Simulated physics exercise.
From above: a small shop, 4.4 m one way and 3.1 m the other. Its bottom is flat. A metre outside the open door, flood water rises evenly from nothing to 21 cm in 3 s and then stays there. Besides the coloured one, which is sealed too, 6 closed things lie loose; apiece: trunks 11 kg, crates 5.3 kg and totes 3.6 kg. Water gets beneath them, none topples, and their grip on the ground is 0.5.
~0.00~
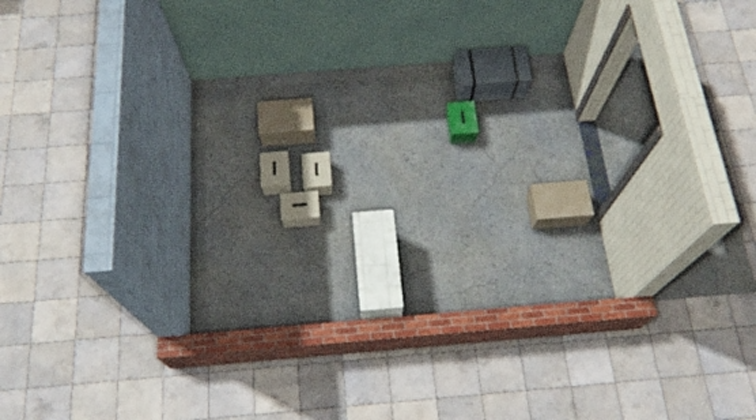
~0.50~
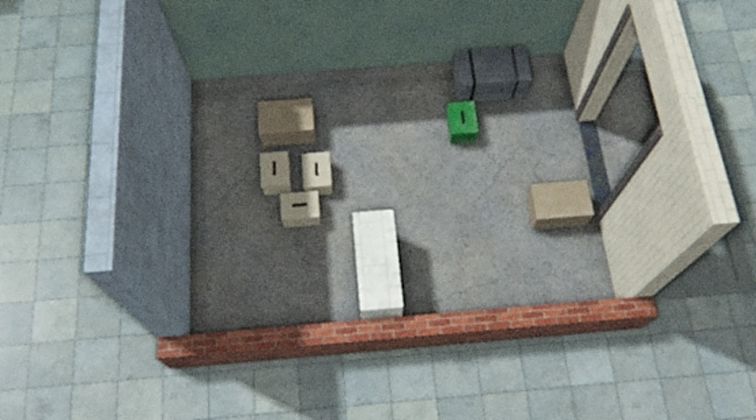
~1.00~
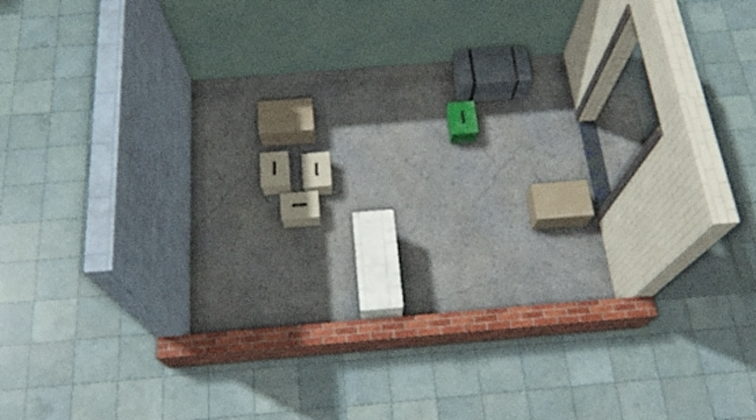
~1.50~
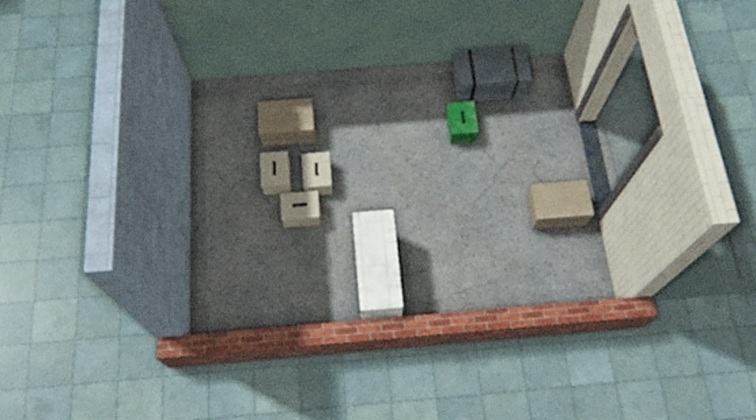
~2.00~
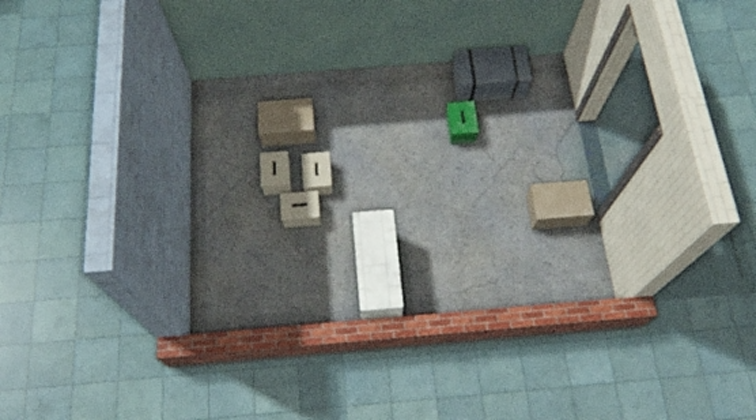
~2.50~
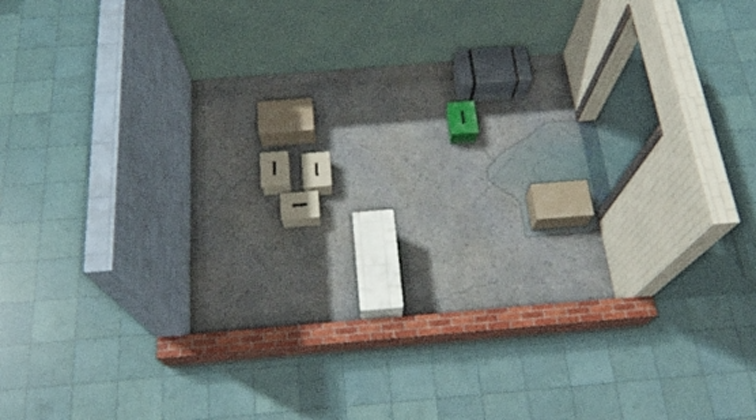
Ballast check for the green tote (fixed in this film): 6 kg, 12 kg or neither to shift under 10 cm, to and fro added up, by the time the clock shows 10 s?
Verdict: Neither load is enough.
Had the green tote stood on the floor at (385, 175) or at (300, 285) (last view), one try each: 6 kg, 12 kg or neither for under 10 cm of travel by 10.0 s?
In turn: Neither is enough; neither is enough.
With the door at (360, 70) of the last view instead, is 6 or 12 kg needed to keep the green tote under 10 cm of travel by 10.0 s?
In that case only the higher weight holds it.
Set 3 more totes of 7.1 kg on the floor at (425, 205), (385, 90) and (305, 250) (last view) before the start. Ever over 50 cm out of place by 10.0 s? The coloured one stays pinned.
In turn: Past it, short of it, under.
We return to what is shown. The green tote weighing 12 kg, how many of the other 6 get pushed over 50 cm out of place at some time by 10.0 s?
That makes 6.
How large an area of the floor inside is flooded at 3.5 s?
Roughly 4.0 m2.
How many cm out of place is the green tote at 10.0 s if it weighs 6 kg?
About 250 cm.
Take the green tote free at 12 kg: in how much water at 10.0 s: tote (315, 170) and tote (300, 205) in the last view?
About 12 and 10 cm.
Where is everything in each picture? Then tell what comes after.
The first frame shows the green tote at (463, 117) rests on the ground; 0.0 m2 under water; 0 of 7 have shifted.
The second frame shows the green tote at (463, 117) rests on the ground; 0.0 m2 under water; 0 of 7 have shifted.
The third frame shows the green tote at (463, 117), on the bottom; 0.0 m2 under water; 0 of 7 have shifted.
The fourth frame shows the green tote at (463, 117) rests on the ground; 0.0 m2 under water; 0 of 7 have shifted.
The fifth frame shows the green tote at (463, 117), on the bottom; water covers 0.2 m2; 0 of 7 have shifted.
The sixth frame shows the green tote at (463, 117) rests on the ground; 0.8 m2 under water; 0 of 7 have shifted.
After 3.5 s the green tote would be 11 cm from its start with 6 kg and 1 cm from its start with 12 kg; 5 cm of water round it then.
After 4.5 s the green tote would be 111 cm from its start with 6 kg and 45 cm from its start with 12 kg; 6 cm of water round it then.
After 7.0 s the green tote would be 233 cm from its start with 6 kg and 85 cm from its start with 12 kg; 5 cm of water round it then.
After 10.0 s the green tote would be 260 cm from its start with 6 kg and 102 cm from its start with 12 kg; 10 cm of water round it then.
